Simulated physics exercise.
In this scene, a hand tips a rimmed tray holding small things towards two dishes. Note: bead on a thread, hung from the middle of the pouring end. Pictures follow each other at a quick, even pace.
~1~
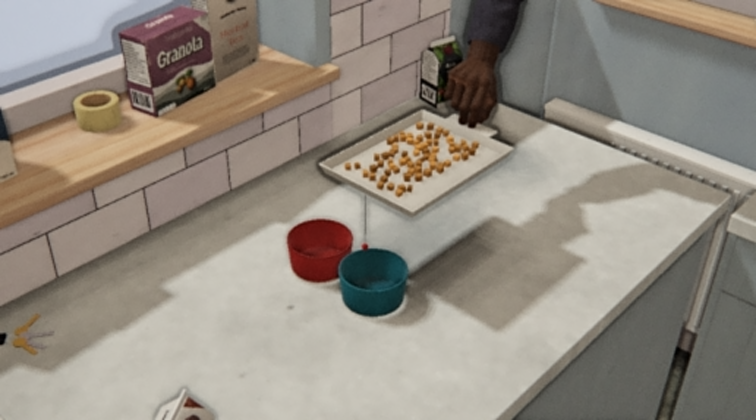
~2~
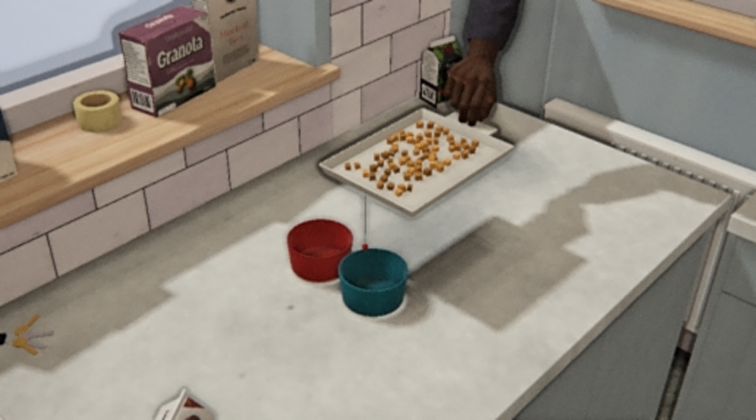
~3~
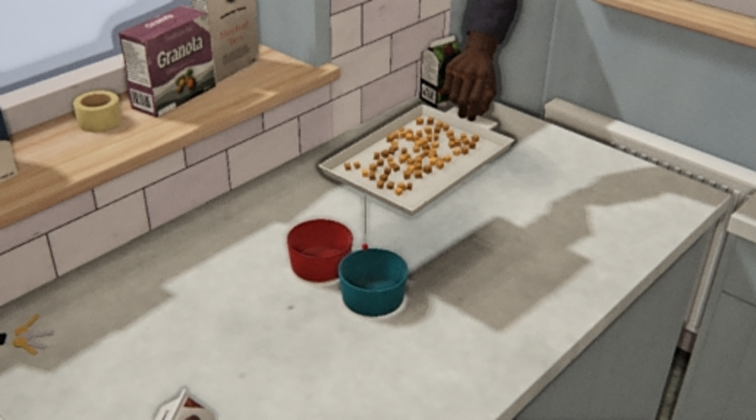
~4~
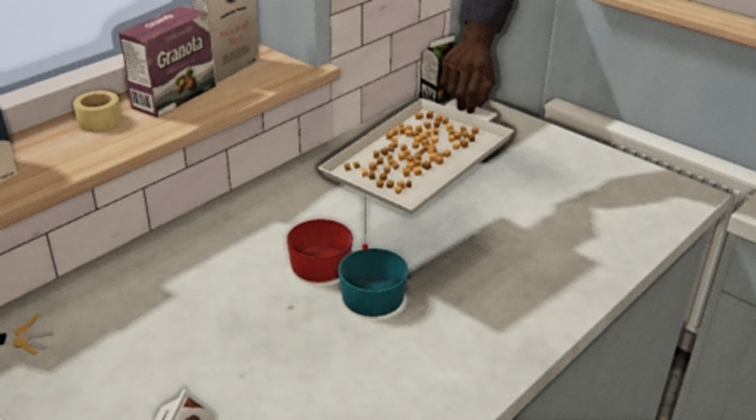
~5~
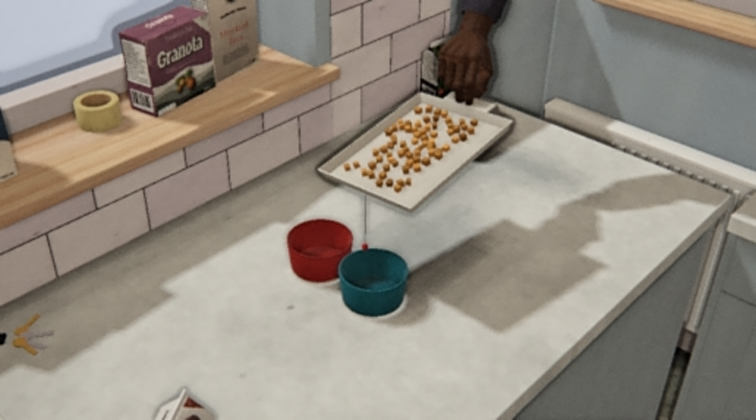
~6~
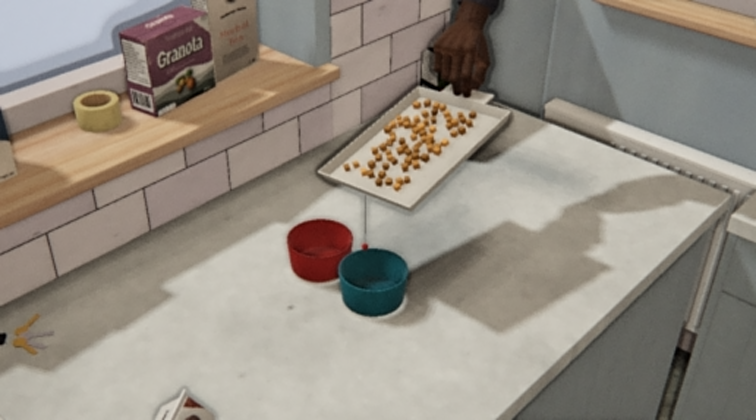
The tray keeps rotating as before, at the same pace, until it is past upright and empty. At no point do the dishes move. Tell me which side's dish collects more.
The left side's.
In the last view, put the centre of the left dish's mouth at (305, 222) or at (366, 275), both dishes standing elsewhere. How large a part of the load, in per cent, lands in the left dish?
About 40% on the first try and 0% on the second.
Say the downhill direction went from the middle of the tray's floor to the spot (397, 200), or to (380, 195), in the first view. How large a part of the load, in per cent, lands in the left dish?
I'd expect around 0 in a hundred first and around 10 in a hundred second.
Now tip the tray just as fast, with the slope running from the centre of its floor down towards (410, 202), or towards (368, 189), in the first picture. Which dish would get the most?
The first slope favours the dish to the right, the second the dish to the left.
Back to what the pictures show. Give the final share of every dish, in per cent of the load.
Left dish around 90, right dish around 0, both in a hundred.
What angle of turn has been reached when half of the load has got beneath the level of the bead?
Roughly 100 degrees from level.
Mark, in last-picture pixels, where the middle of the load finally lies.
The centre ends up roughly at (319, 262).
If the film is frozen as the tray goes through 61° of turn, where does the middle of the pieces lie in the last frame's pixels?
Near (350, 166).
Soon after the last picture, tray tipped steeply; nearly all on the tray; a stray few in the left dish; a small part in the air.
A little later, tray tipped past a quarter turn; a small part on the tray; about two thirds in the left dish; a stray few outside both; a small part in the air.
Later still, tray tipped past a quarter turn; nearly all in the left dish; a small part outside both.
At rest, tray tipped past a quarter turn; none in the right dish; nearly all in the left dish; a small part outside both.
